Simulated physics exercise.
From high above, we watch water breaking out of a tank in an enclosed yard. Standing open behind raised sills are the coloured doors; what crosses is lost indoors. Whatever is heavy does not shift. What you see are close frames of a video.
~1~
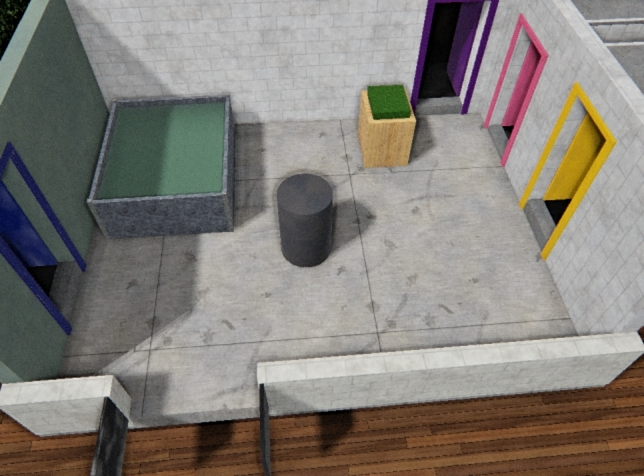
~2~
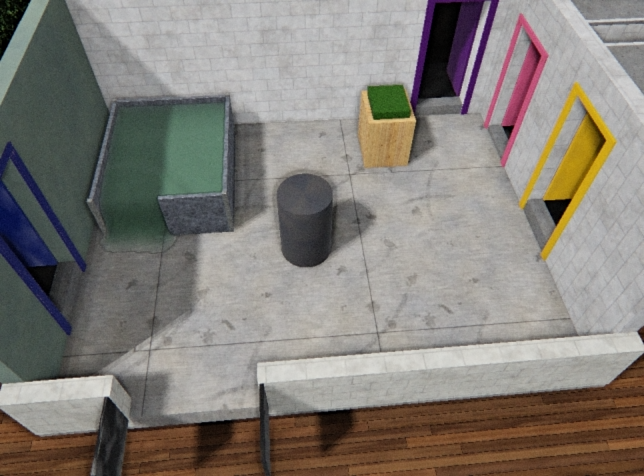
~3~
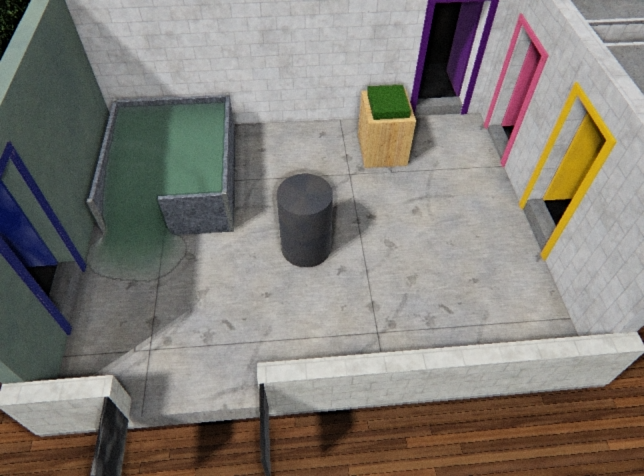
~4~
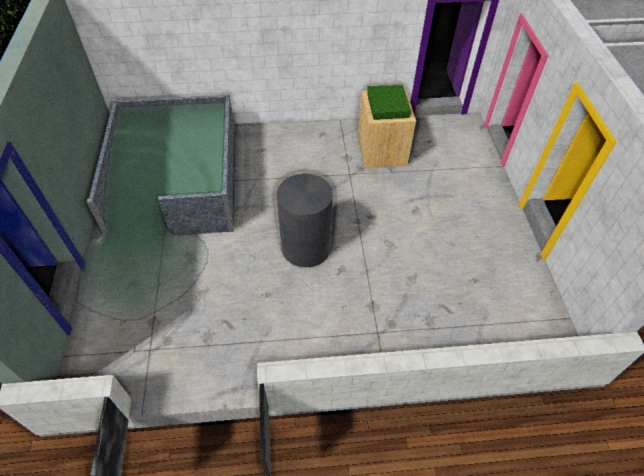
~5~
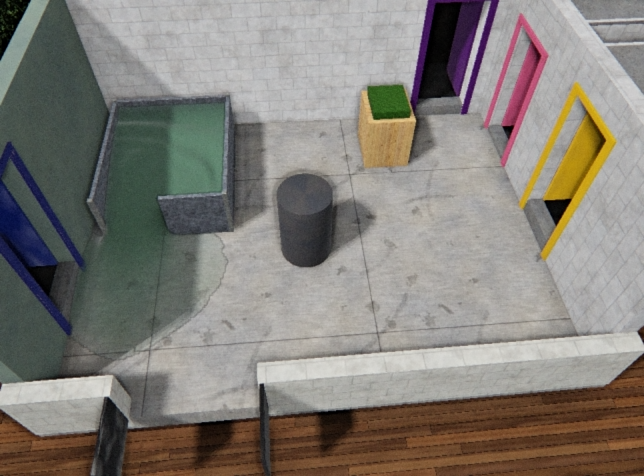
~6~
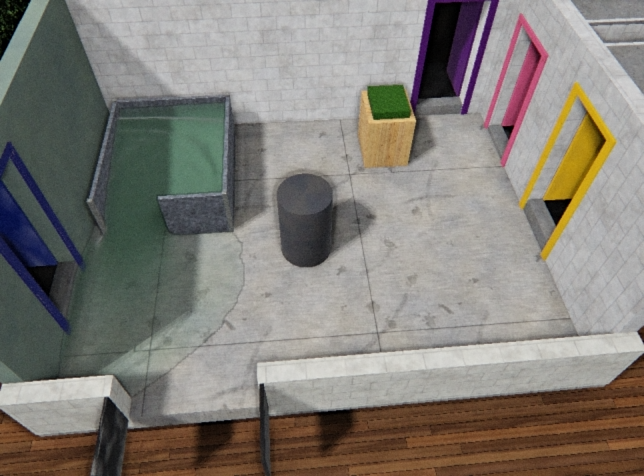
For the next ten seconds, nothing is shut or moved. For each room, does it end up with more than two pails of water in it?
Room by room: The pink door: No; the yellow door: No; the purple door: No; the blue door: No.
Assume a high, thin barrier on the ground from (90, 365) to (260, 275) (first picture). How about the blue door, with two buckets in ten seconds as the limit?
As it turns out, the blue door is flooded.
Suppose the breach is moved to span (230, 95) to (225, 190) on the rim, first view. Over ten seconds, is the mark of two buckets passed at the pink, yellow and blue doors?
Door by door - pink tops the limit, yellow tops the limit, blue doesn't reach it.
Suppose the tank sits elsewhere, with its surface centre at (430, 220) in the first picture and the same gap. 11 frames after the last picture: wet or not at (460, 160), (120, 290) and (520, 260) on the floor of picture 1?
Readings in order: No flood; flood; flood.
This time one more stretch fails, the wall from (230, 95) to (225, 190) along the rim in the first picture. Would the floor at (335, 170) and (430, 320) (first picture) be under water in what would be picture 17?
Log: Point 1 inundated; point 2 unreached.
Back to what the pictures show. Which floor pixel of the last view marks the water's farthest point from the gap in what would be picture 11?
Somewhere around (291, 385).
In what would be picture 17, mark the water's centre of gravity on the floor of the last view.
The balance point is around (163, 231).
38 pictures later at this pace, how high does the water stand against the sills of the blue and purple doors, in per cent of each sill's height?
The first comes to about 50 percent, the second to about 0 percent.
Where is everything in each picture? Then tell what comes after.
Still water in the water tank at (167, 148), in the first picture.
Water pours out at (137, 224) and has run to (106, 246), in the second picture.
Water pours out at (137, 225) and has run to (155, 275), in the third picture.
The front is at (141, 312), out from the gap at (137, 226), in the fourth picture.
The front is at (108, 351), out from the gap at (137, 225), in the fifth picture.
The front is at a hidden place, out from the gap at (137, 225), in the sixth picture.
A moment on, water covers 20 % of the floor; the pink door not reached, the yellow door not reached, the purple door not reached, the blue door wet at the sill, nothing in.
Next, water covers 25 % of the floor; the pink door not reached, the yellow door not reached, the purple door not reached, the blue door under two buckets in.
Then, water covers 40 % of the floor; the pink door not reached, the yellow door not reached, the purple door not reached, the blue door under two buckets in.
Later, water covers 60 % of the floor; the pink door wet at the sill, nothing in, the yellow door wet at the sill, nothing in, the purple door not reached, the blue door under two buckets in.
In the end, water covers 80 % of the floor; the pink door under two buckets in, the yellow door wet at the sill, nothing in, the purple door wet at the sill, nothing in, the blue door under two buckets in.
